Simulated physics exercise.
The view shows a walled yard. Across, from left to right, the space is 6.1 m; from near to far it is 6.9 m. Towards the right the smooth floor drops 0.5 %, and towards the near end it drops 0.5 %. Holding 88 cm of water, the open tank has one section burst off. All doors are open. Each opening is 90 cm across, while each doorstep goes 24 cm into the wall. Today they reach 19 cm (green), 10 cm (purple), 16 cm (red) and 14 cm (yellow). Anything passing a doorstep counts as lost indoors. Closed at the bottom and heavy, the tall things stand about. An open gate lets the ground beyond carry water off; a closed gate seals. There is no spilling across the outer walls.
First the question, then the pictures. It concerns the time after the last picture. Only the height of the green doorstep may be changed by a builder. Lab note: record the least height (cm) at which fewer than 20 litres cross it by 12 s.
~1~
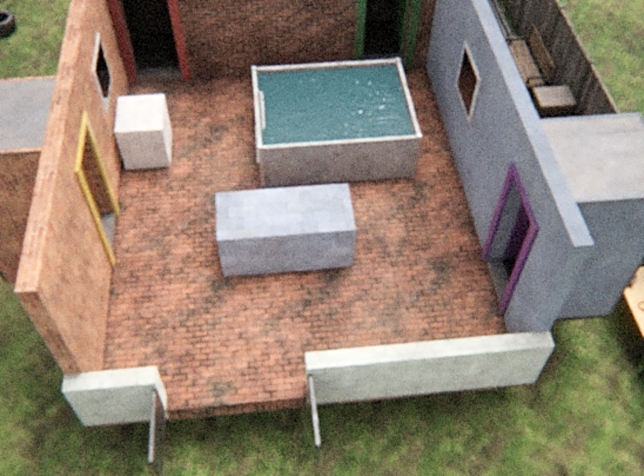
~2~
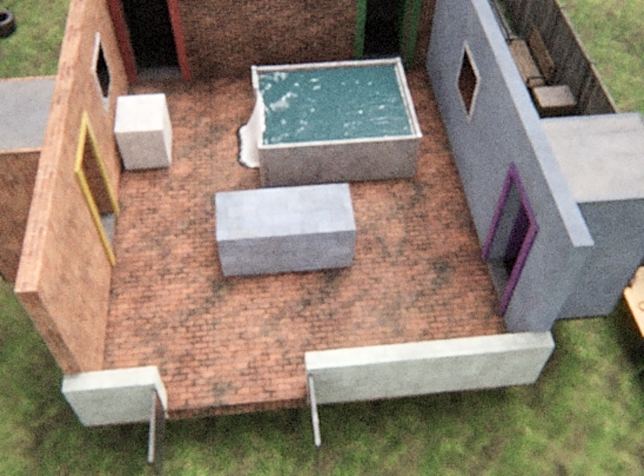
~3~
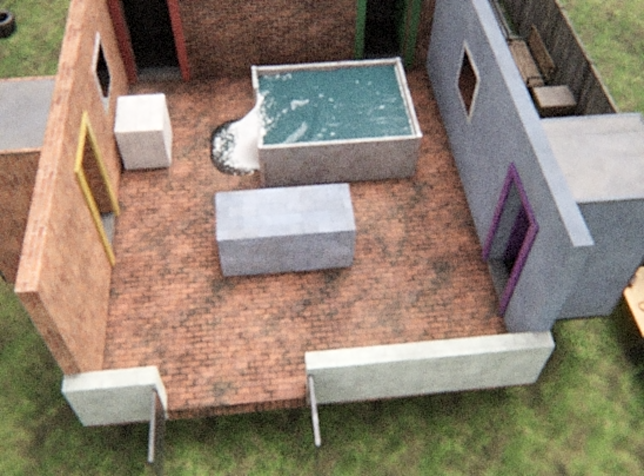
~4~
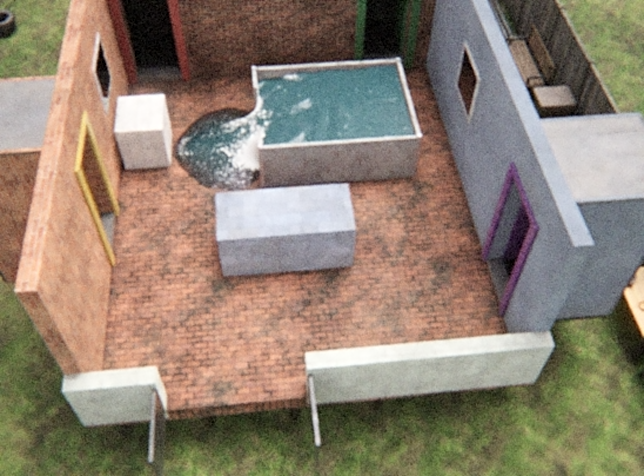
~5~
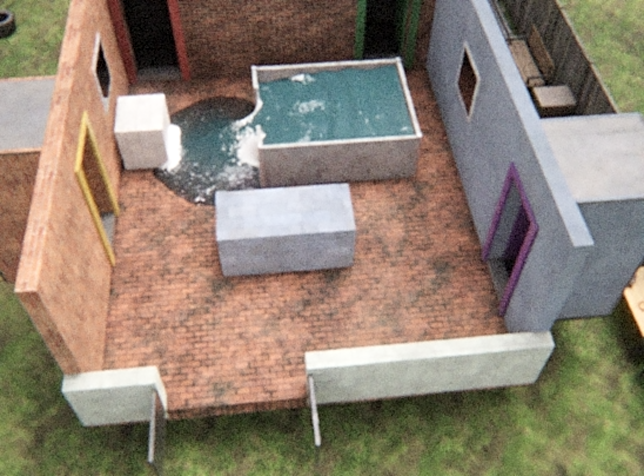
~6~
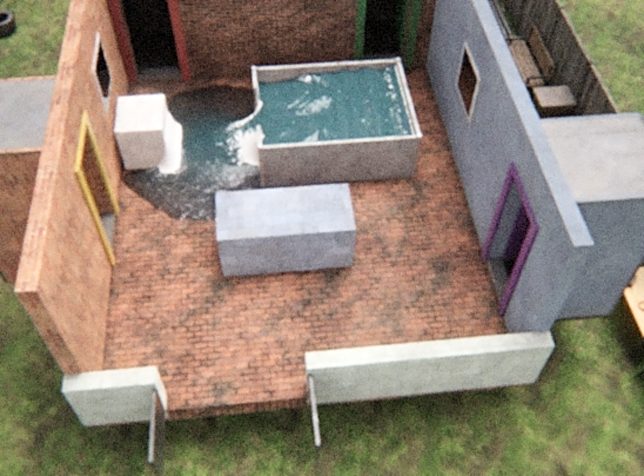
Least height: 11.5 cm.
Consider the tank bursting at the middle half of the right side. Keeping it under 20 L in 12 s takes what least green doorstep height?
It needs to be about 36 cm high.
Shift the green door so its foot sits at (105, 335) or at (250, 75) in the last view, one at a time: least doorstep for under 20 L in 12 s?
In turn: About 14.5 cm, about 7.0 cm.
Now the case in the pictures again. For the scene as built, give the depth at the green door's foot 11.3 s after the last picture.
It stands about 11.0 centimetres deep.
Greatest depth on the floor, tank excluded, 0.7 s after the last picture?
Around 52 centimetres.
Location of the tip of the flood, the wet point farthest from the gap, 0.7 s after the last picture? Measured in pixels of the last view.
At about (111, 284).
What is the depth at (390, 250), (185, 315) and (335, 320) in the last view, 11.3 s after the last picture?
Around 4 cm, 7 cm and 7 cm.
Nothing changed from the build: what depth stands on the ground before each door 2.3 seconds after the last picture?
In cm - green: 0, purple: 0, red: 36, yellow: 22.
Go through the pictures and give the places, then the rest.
The first frame shows the open tank at (333, 104) is whole and still, 88 cm deep; the green door at (387, 27) is dry.
In the second frame, the gap is at (261, 131), the front 0.4 m out at (241, 161); the back of the open tank holds 88 cm.
In the third frame, the gap is at (261, 133), the front 0.9 m out at (215, 160); the back of the open tank holds 88 cm.
In the fourth frame, the gap is at (261, 134), the front 1.5 m out at (178, 156); the back of the open tank holds 88 cm.
In the fifth frame, the gap is at (261, 134), the front 1.9 m out at (158, 174); the back of the open tank holds 88 cm.
In the sixth frame, water pours out at (261, 134) and has run 2.4 m, to (130, 183); about 5 cm deep outside, 84 cm at the back; 2.8 m in a straight line remain to the green door at (387, 27).
Then, 0.7 s after the last picture water covers 30 % of the floor, deepest (52 cm) near (182, 151); it has not reached the green door.
Then, 2.3 s after the last picture water covers 40 % of the floor, deepest (38 cm) near (126, 397); it has not reached the green door.
Then, 11.3 s after the last picture water covers 95 % of the floor, deepest (14 cm) near (487, 292); 11 cm at the green door, 0 litres in over its 19 cm doorstep.
At the green door as built, the water peaked near 13 cm, 8.7 s after the last picture.
Run again over the same 12 s with other heights there, 33 litres in over 9.5 cm, 14 litres over 12.5 cm. The limit of 20 litres is kept from about 11.5 cm up.
